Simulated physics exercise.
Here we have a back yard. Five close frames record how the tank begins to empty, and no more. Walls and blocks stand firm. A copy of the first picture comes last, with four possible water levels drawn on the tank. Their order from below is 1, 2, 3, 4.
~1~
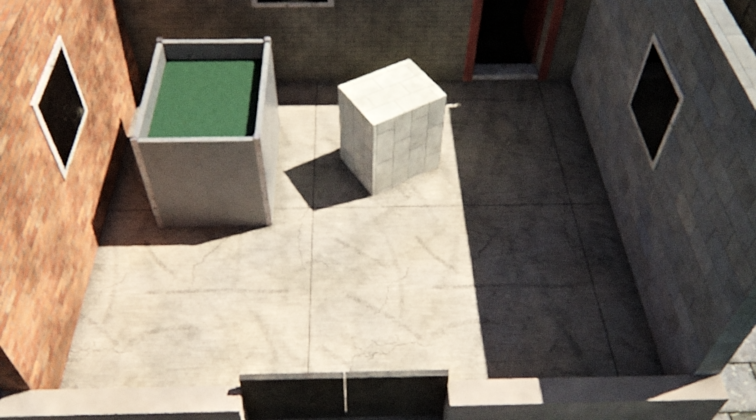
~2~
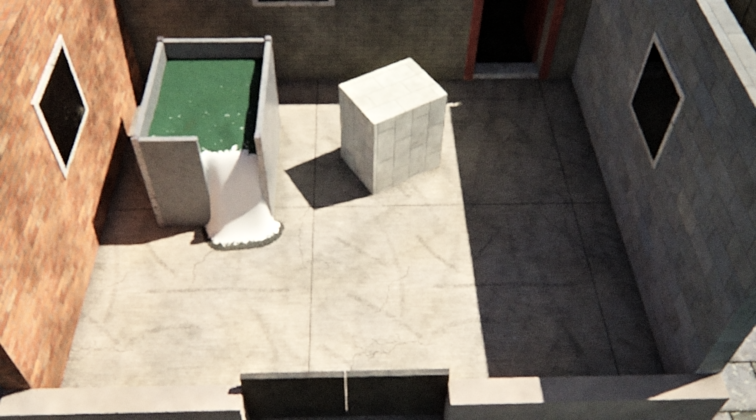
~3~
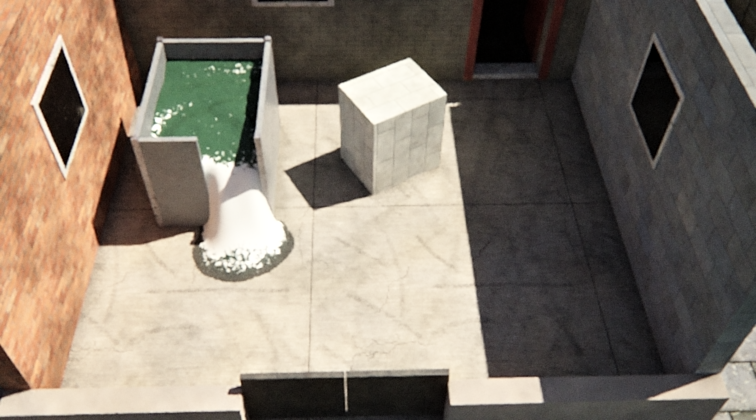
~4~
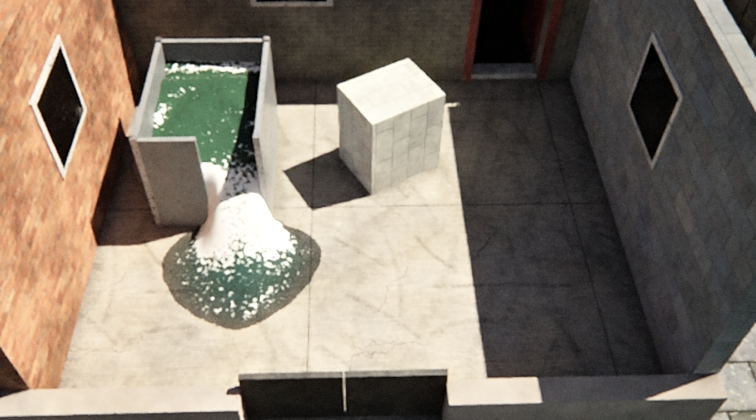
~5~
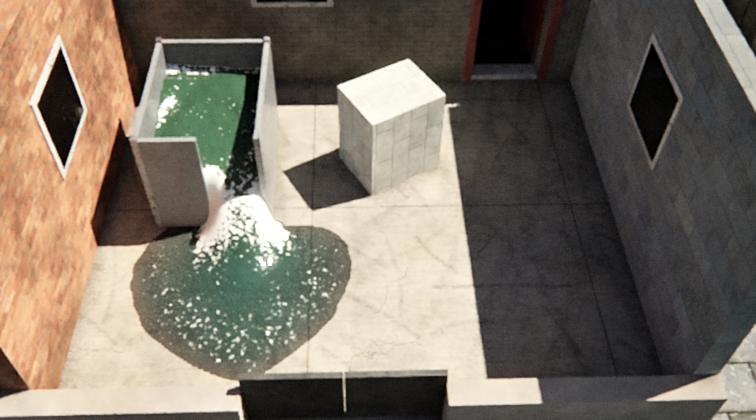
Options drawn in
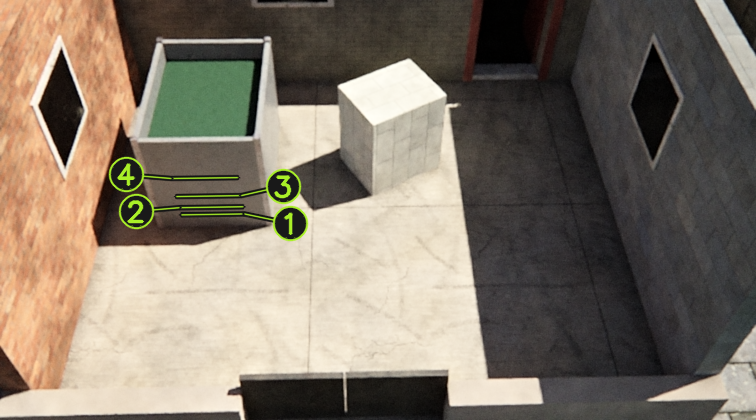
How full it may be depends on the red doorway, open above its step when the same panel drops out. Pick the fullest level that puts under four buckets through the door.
Take 4.
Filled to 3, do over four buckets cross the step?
No.
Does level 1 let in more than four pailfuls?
No, not at all.
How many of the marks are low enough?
All of the four.
In lime, 1 at (213, 214); 2 at (211, 207); 3 at (208, 196); 4 at (204, 178); from the bottom up 1, 2, 3, 4.
With 1, nothing gets over.
With 2, nothing gets over.
With 3, nothing gets over.
With 4, a bucket or two gets in.
